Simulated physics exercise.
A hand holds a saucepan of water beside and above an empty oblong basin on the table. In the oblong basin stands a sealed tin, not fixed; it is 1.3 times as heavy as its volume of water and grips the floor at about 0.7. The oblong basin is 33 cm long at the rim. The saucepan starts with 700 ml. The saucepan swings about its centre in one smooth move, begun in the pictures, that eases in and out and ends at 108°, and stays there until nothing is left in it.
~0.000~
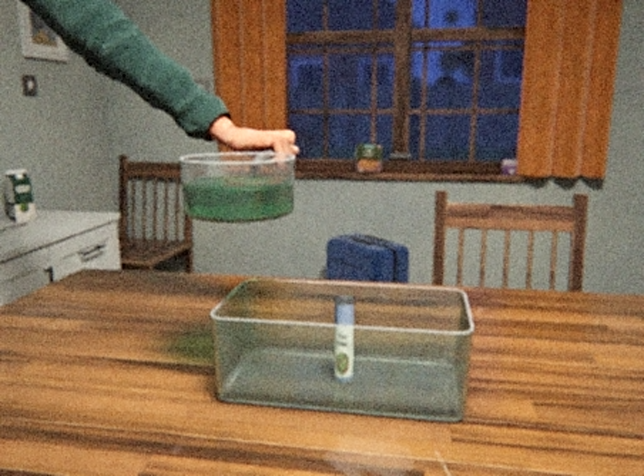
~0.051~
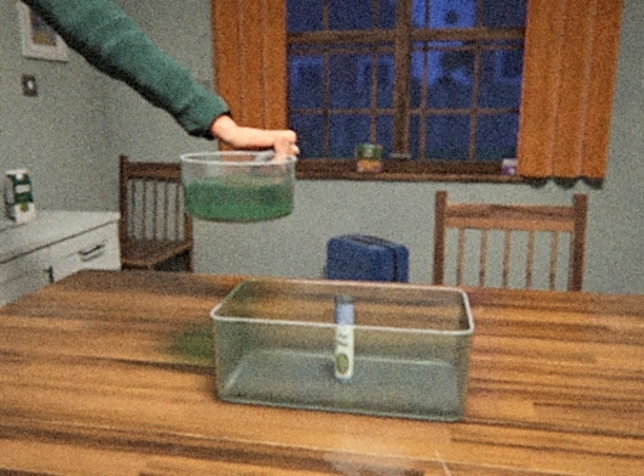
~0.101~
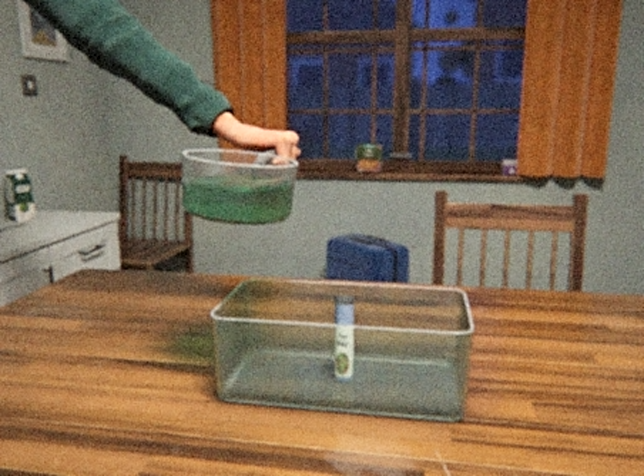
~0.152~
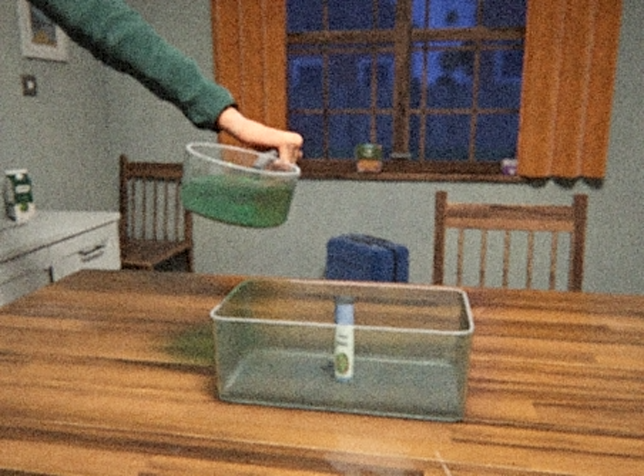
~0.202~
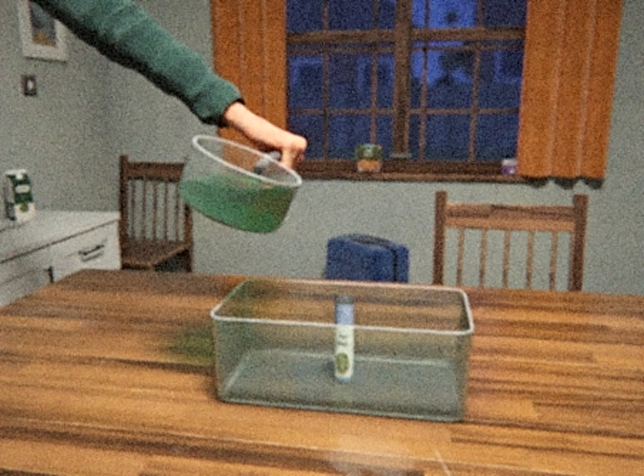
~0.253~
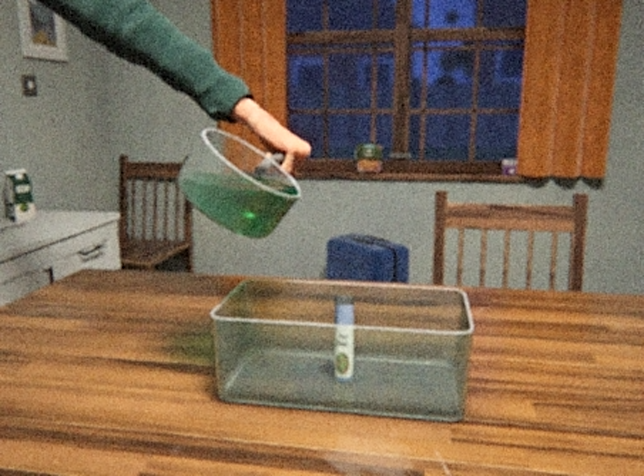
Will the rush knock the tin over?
The tin falls.
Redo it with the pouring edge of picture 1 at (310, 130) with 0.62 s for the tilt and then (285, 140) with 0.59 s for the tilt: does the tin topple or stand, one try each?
First it topples; then it topples.
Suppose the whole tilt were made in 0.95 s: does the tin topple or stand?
The tin remains upright.
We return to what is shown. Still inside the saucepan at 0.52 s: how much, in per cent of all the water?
Near 26 in a hundred.
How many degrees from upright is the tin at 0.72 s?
It is at some 5°.
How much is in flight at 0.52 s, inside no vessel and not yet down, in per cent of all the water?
Some 50 per cent.
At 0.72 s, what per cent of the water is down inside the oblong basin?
Near 86 in a hundred.
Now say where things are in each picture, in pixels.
In the first picture, it leans 0°; its right rim is at (293, 160); the water meets the walls at (191, 181) and (292, 182); the oblong basin's rim runs from (229, 297) to (468, 311); the tin's top is at (344, 303).
In the second picture, it leans 2°; its right rim is at (293, 161); the water meets the walls at (191, 180) and (292, 183).
In the third picture, it leans 6°; its right rim is at (295, 166); the water meets the walls at (191, 179) and (292, 184).
In the fourth picture, it leans 14°; its right rim is at (297, 174); the water meets the walls at (190, 178) and (293, 185).
In the fifth picture, it leans 24°; its right rim is at (298, 185); the water meets the walls at (189, 177) and (295, 187).
In the sixth picture, it leans 36°; its right rim is at (297, 197); the water meets the walls at (188, 172) and (298, 190).
After 0.52 s the tilt is 98° and 26 per cent is still to pour; the tin stands where it began.
After 0.72 s the tilt is 108° and 6 per cent is still to pour; the tin stands 1 cm from where it began.
After 0.93 s the tilt is 108° and 0 per cent is still to pour; the tin leans 14°.
After 1.15 s the tilt is 108° and 0 per cent is still to pour; the tin leans 54°.
In the end the tin lies on its side.
